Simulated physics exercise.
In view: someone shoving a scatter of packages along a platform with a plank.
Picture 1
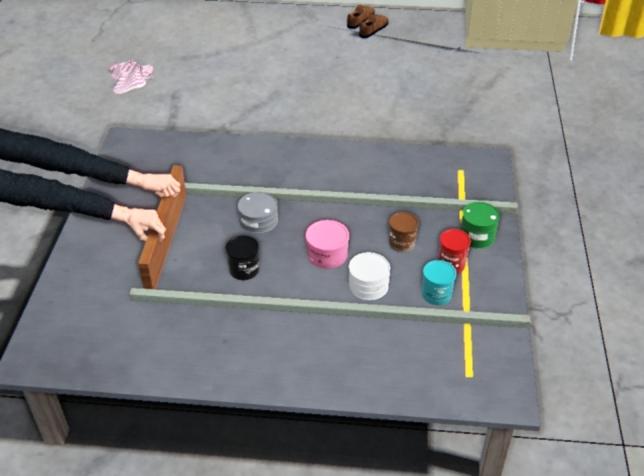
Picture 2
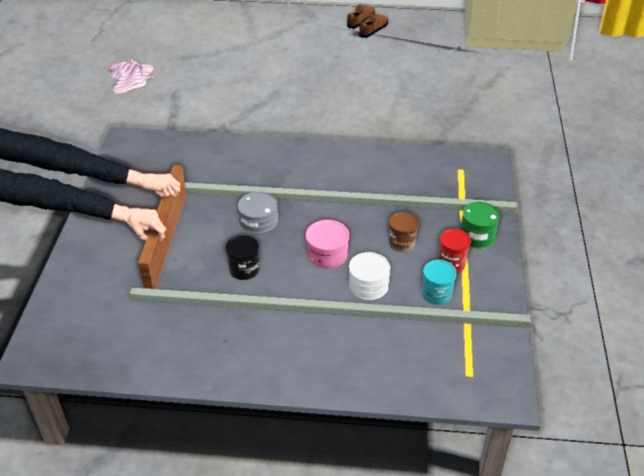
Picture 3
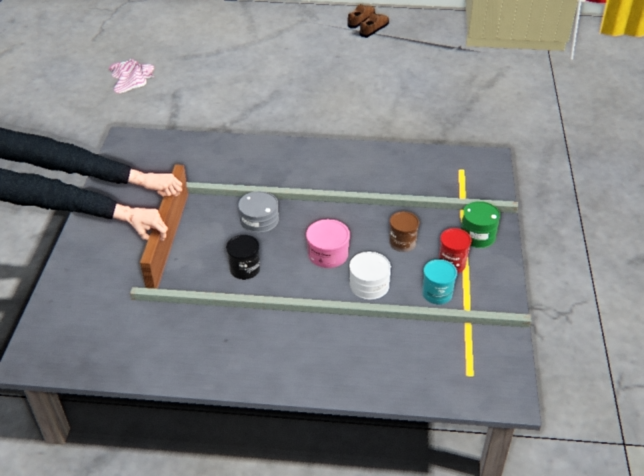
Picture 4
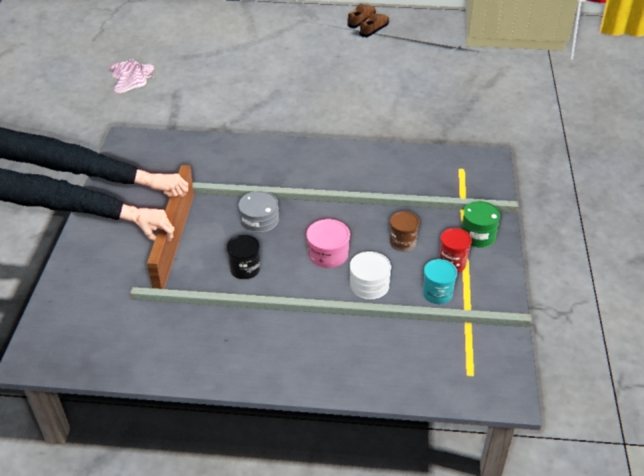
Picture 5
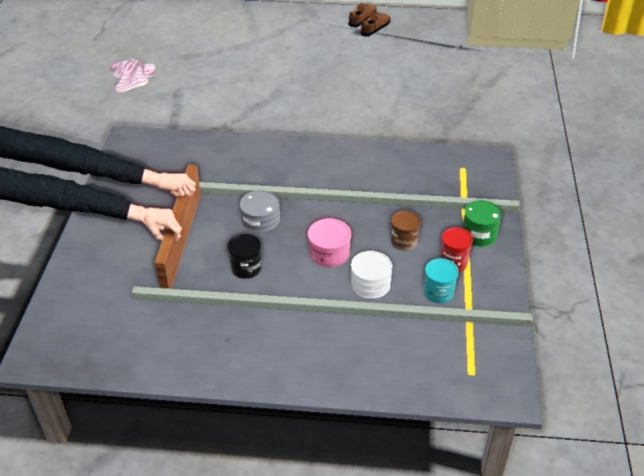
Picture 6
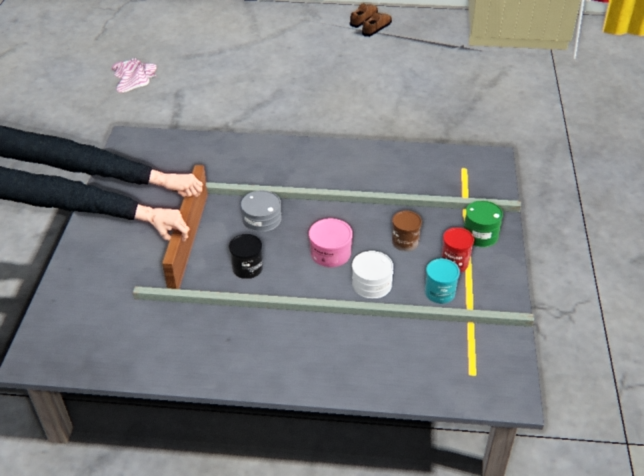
Two hands in dark sleeves hold a brown plank at the left of a dark grey table on a concrete floor, seen from above at an angle. Between two pale green rails sit grey, black, pink, white, brown, turquoise, red and green cans, the last ones near a yellow line at right. The plank stays almost still, then slides slightly right without touching the cans, while the view barely shifts.
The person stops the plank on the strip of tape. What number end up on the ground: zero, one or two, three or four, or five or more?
Here the number that fall off is one or two.
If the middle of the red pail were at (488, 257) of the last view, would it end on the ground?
It stays on.
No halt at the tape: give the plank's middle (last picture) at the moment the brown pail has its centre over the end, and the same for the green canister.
At (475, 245) for the brown pail; at (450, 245) for the green canister.
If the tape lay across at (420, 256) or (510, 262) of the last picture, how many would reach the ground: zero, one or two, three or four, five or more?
In that order: Zero; more than four.
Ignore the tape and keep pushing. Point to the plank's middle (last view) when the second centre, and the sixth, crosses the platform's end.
Near (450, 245) and (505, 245).
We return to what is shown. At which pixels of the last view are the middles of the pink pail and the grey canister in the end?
The pink pail at (490, 250), the grey canister at (487, 224).
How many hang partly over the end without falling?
That would be 3.
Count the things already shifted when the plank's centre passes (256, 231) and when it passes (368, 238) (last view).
2 and 6.
Early on, none off yet; green canister at rest near (482, 224); red pail at rest near (457, 251); turquoise pail at rest near (441, 282).
A while later, none off yet; green canister travelled a little near (492, 223); red pail travelled a little near (471, 253); turquoise pail travelled well along near (500, 295).
Finally, the number that fall off is one or two; lost, turquoise pail and green canister.
